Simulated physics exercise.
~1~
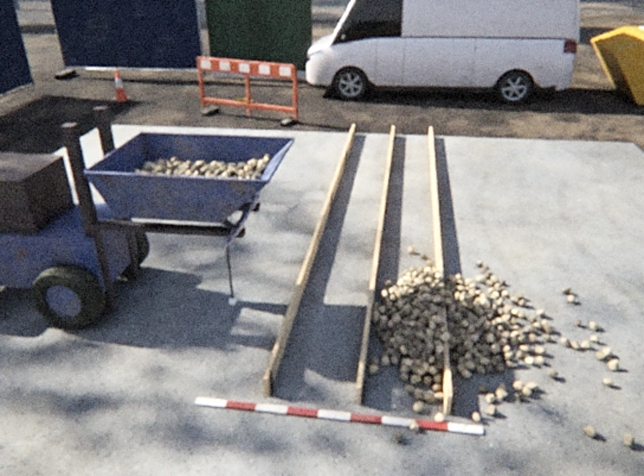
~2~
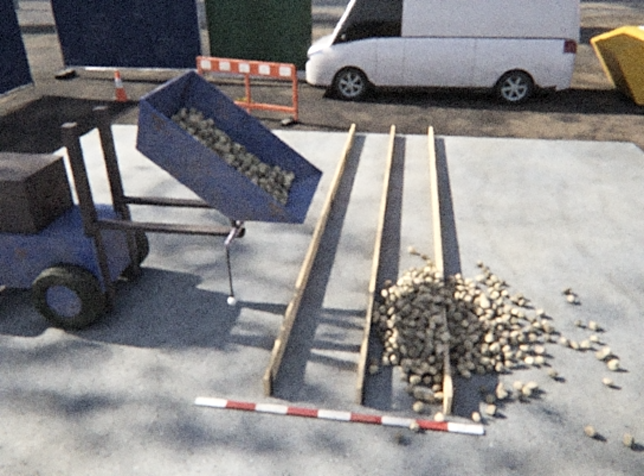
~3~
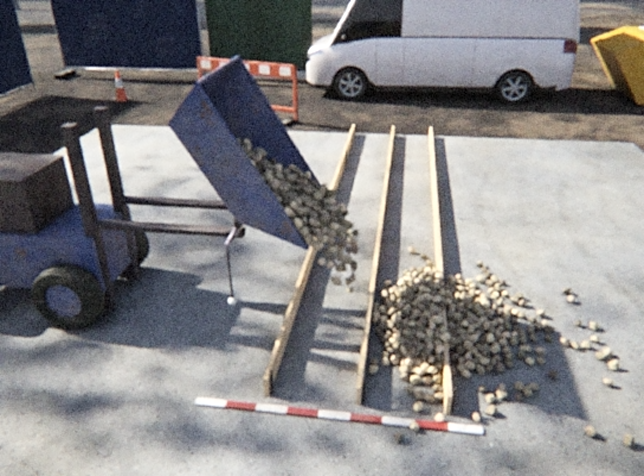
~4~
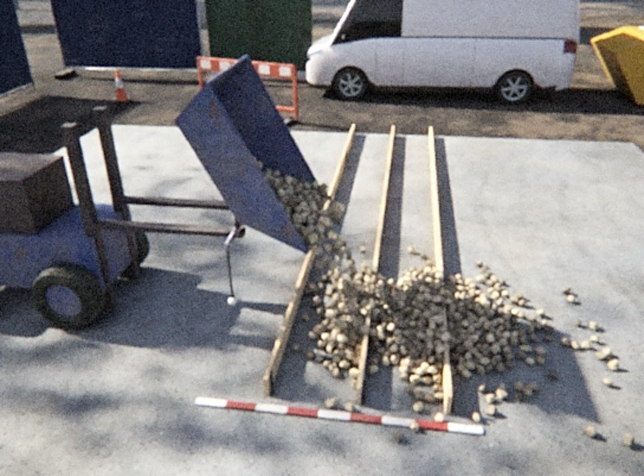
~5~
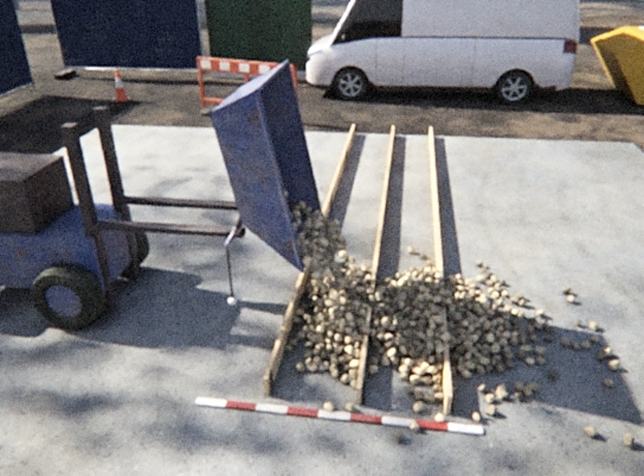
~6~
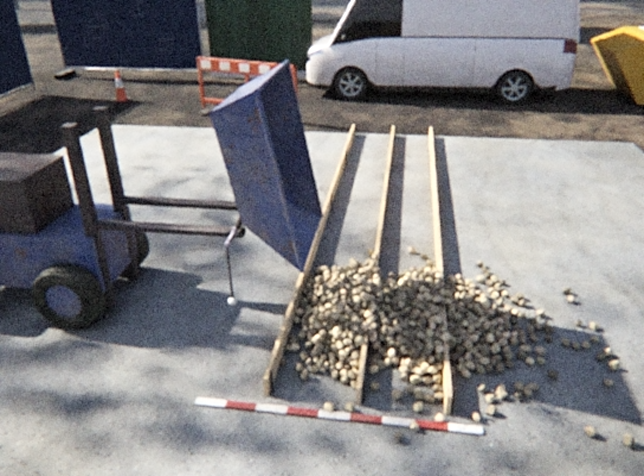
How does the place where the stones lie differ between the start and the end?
At the start the stones are split between the raised skip on the left and a loose heap on the ground to the right. At the end they all lie on the ground, in one broad heap spread across the bays and past the last plank.
